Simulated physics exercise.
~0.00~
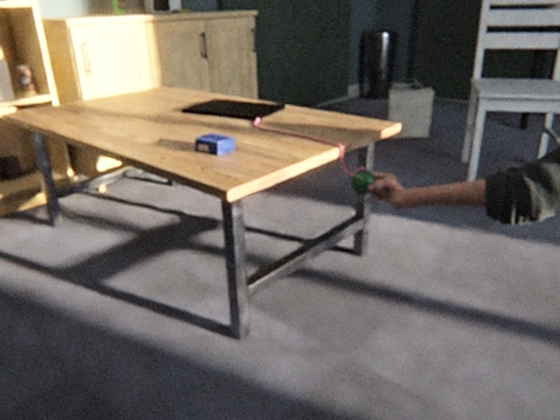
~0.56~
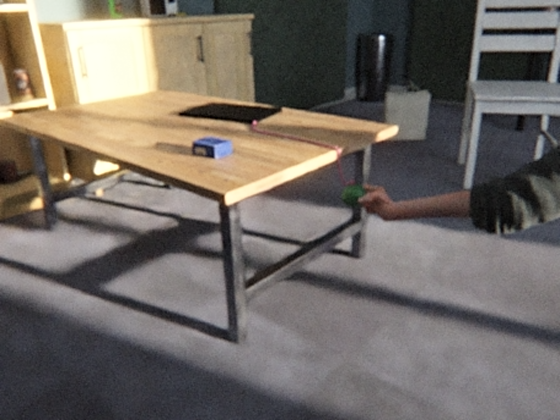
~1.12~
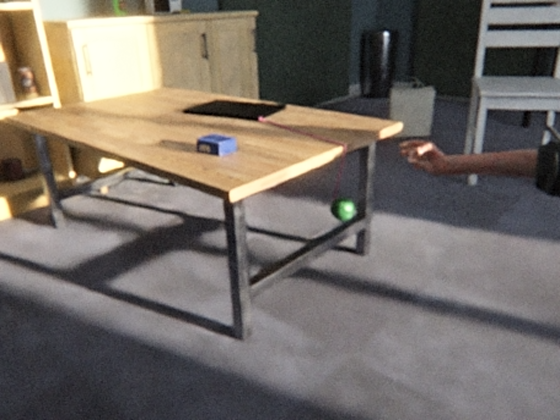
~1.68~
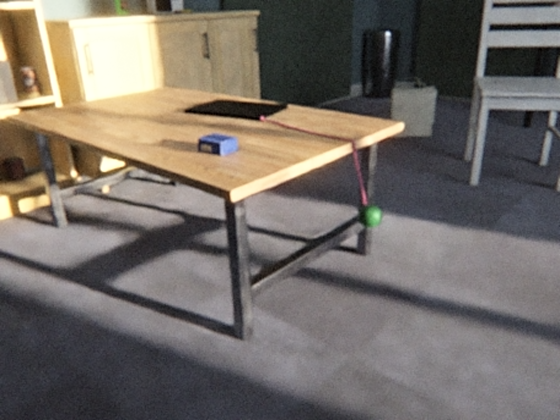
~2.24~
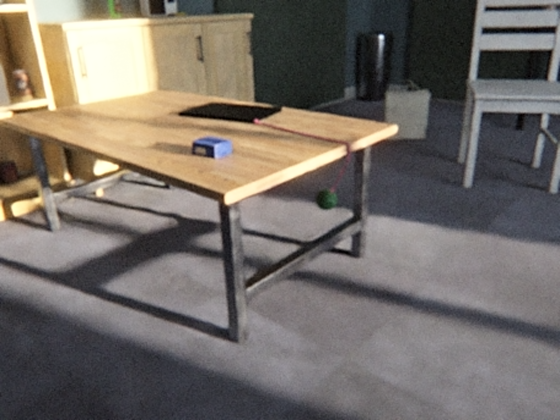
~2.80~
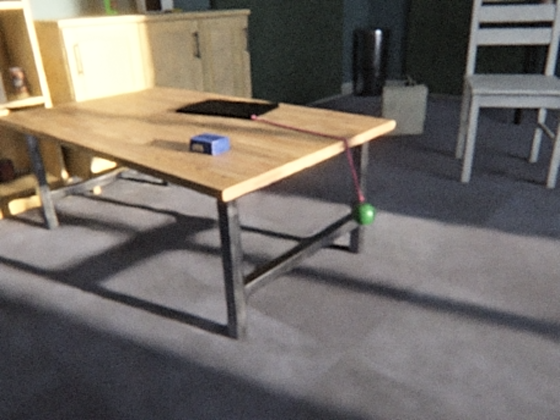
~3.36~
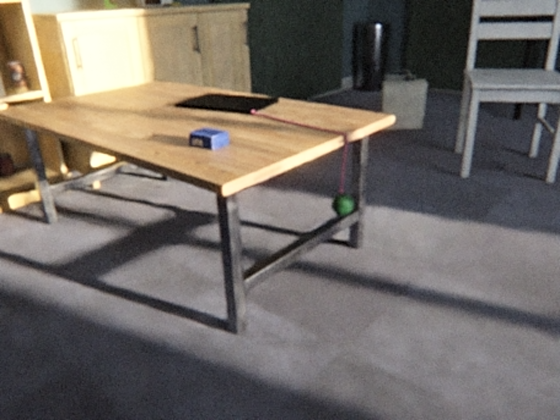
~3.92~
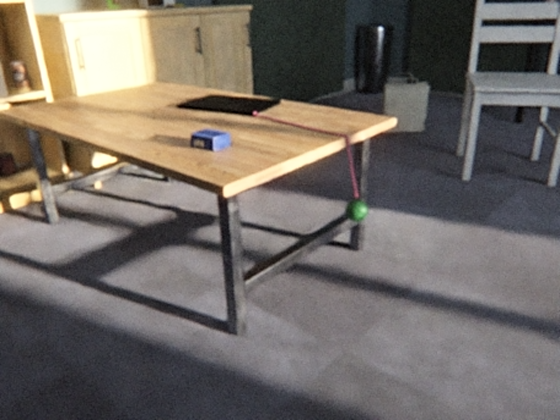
Green apple on a shoelace, released by a hand, swinging below the table edge while black laptop and blue box stay put.
